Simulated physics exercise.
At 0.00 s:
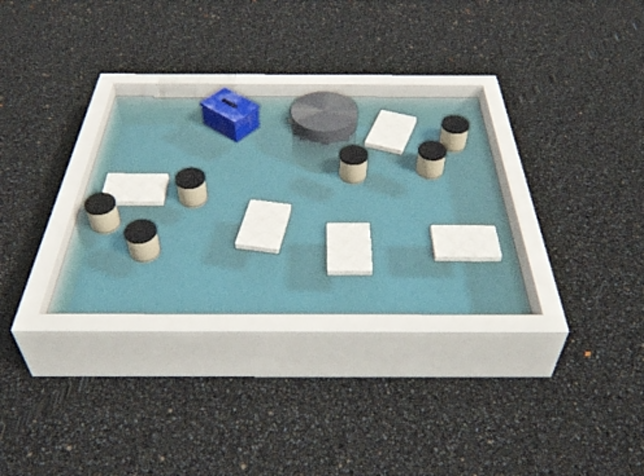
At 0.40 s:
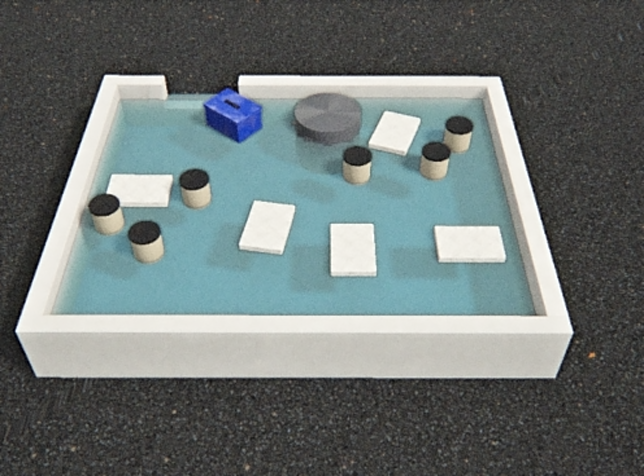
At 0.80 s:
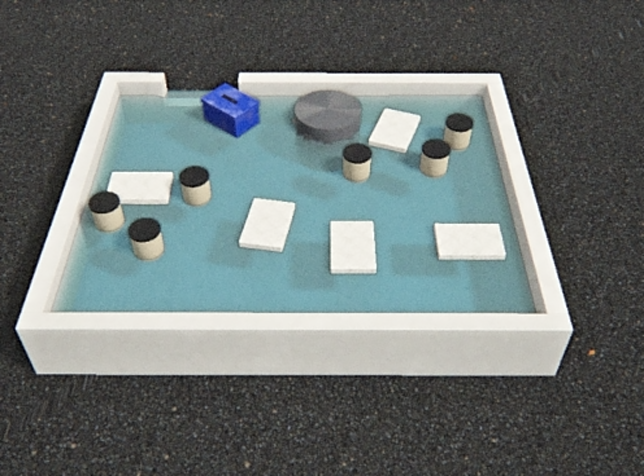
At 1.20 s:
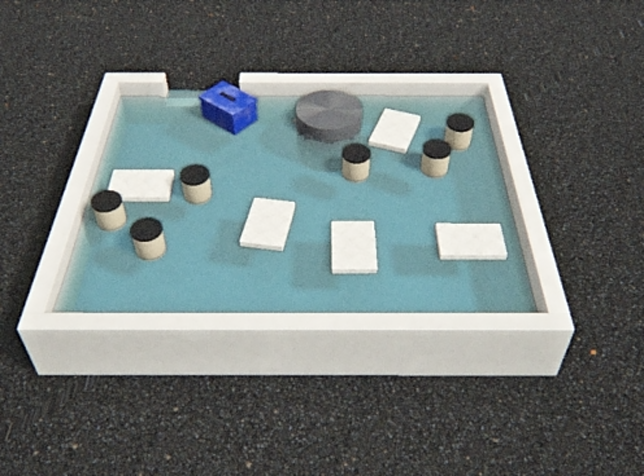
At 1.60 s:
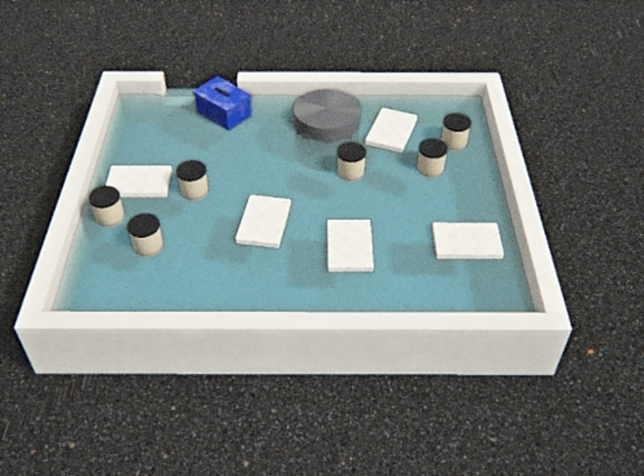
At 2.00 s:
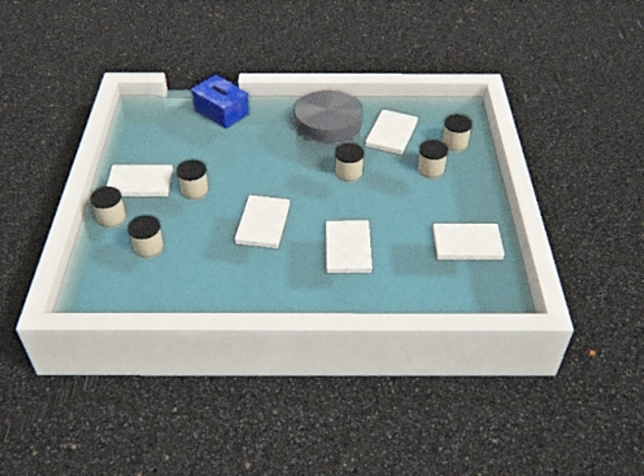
A blue box floating in a shallow garden pool drifted slowly toward a gap that had opened in the back wall, while the white slabs, dark-topped cylinders and grey disc around it barely moved.
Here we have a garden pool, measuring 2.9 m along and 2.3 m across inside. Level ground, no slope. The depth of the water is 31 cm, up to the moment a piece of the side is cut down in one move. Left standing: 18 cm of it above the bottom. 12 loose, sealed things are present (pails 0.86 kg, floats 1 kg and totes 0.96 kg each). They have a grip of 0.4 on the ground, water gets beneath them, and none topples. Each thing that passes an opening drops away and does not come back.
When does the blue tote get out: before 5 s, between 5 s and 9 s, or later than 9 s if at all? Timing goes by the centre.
It is missing at both times.
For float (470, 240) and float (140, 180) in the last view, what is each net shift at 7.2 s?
Respectively, 5 cm and 30 cm.
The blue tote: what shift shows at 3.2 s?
40 cm or so by then.
After 3.2 s the blue tote is near (211, 82), 0.4 m from its start, afloat; 0 of 12 are out; 12 afloat.
After 7.2 s the blue tote has gone out (at 3.5 s); 1 of 12 are out; 11 afloat.
After 12.0 s the blue tote has gone out (at 3.5 s); 1 of 12 are out; 11 afloat.
After 16.0 s the blue tote has gone out (at 3.5 s); 1 of 12 are out; 11 afloat.
